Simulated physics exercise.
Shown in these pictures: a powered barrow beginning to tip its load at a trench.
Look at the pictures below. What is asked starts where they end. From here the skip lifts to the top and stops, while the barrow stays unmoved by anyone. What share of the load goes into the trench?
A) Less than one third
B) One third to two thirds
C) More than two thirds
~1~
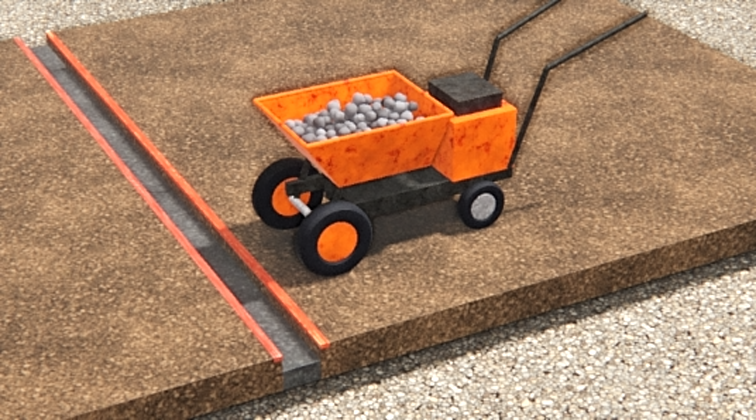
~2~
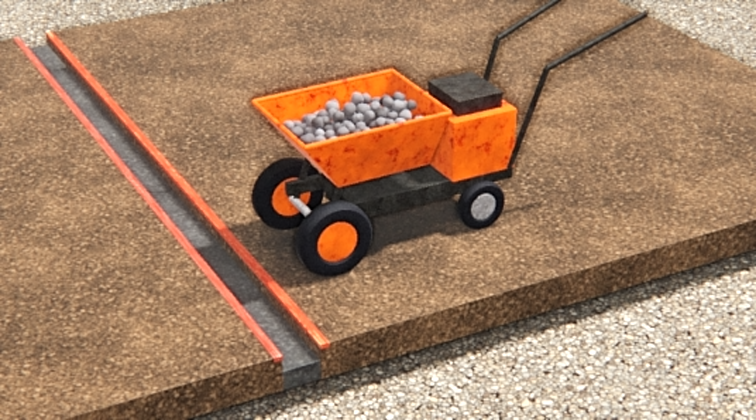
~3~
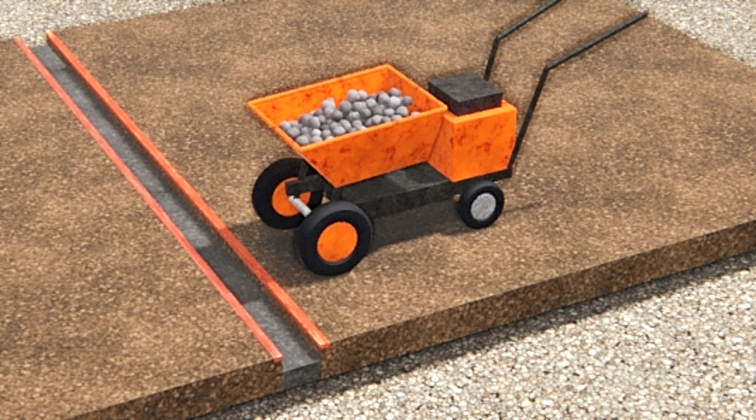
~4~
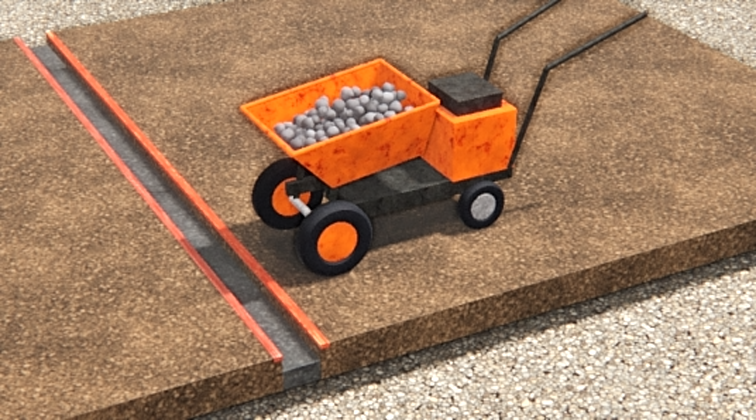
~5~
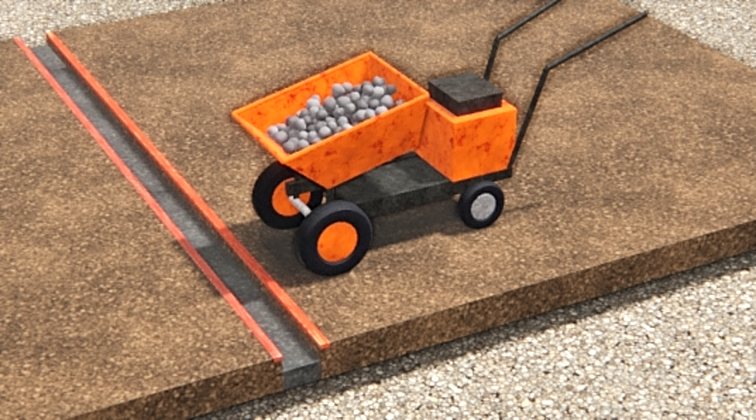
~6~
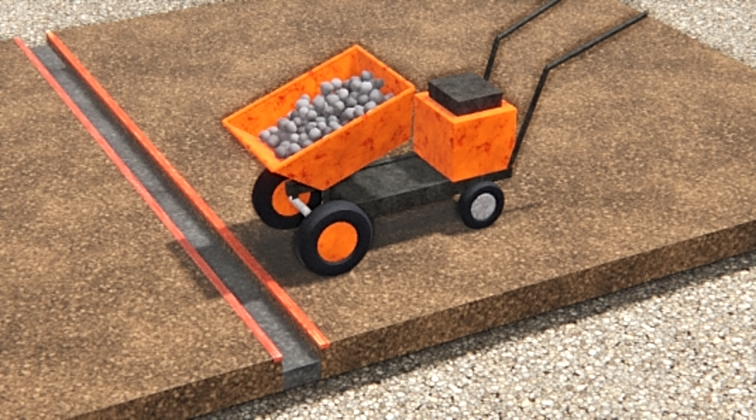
Answer: A.
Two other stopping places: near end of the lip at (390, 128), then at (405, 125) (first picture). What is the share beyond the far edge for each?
20 % and 10 %.
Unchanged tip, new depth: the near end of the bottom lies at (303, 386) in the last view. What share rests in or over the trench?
0 %.
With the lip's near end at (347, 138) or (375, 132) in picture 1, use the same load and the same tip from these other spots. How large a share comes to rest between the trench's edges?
The share would be near 50 percent, and then near 50 percent.
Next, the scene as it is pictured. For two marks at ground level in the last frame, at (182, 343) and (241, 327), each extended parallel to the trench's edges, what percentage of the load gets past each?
In order: Near 50 %, then 90 %.
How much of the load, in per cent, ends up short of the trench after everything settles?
It comes to 0 per cent or so.
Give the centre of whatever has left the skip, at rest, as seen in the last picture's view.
Close to (145, 284) in the last picture.
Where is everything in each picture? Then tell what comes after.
Lip of the skip at (306, 147), level; top of the load at (360, 121), round cobbles; first edge of the trench at (296, 311); far edge at (251, 323), the trench under half as wide as the skip, and about half as deep as wide, in the first picture.
Lip of the skip at (305, 148), level; top of the load at (369, 116), in the second picture.
Lip of the skip at (300, 151), tipped barely; top of the load at (365, 114), in the third picture.
Lip of the skip at (293, 155), tipped a little; top of the load at (370, 110), in the fourth picture.
Lip of the skip at (283, 161), tipped a little; top of the load at (361, 106), in the fifth picture.
Lip of the skip at (273, 170), tipped clearly; top of the load at (364, 100); first edge of the trench at (296, 311); far edge at (251, 323), in the sixth picture.
Soon after the last picture, skip tipped steeply; all in the skip.
A little later, skip tipped right over; about two thirds in the skip; about a quarter beyond it; a stray few falling.
Later still, skip tipped right over; a small part in the skip; a stray few in or heaped over the trench; most beyond it.
By the end, skip tipped right over; a stray few in the skip; a stray few in or heaped over the trench; nearly all beyond it.
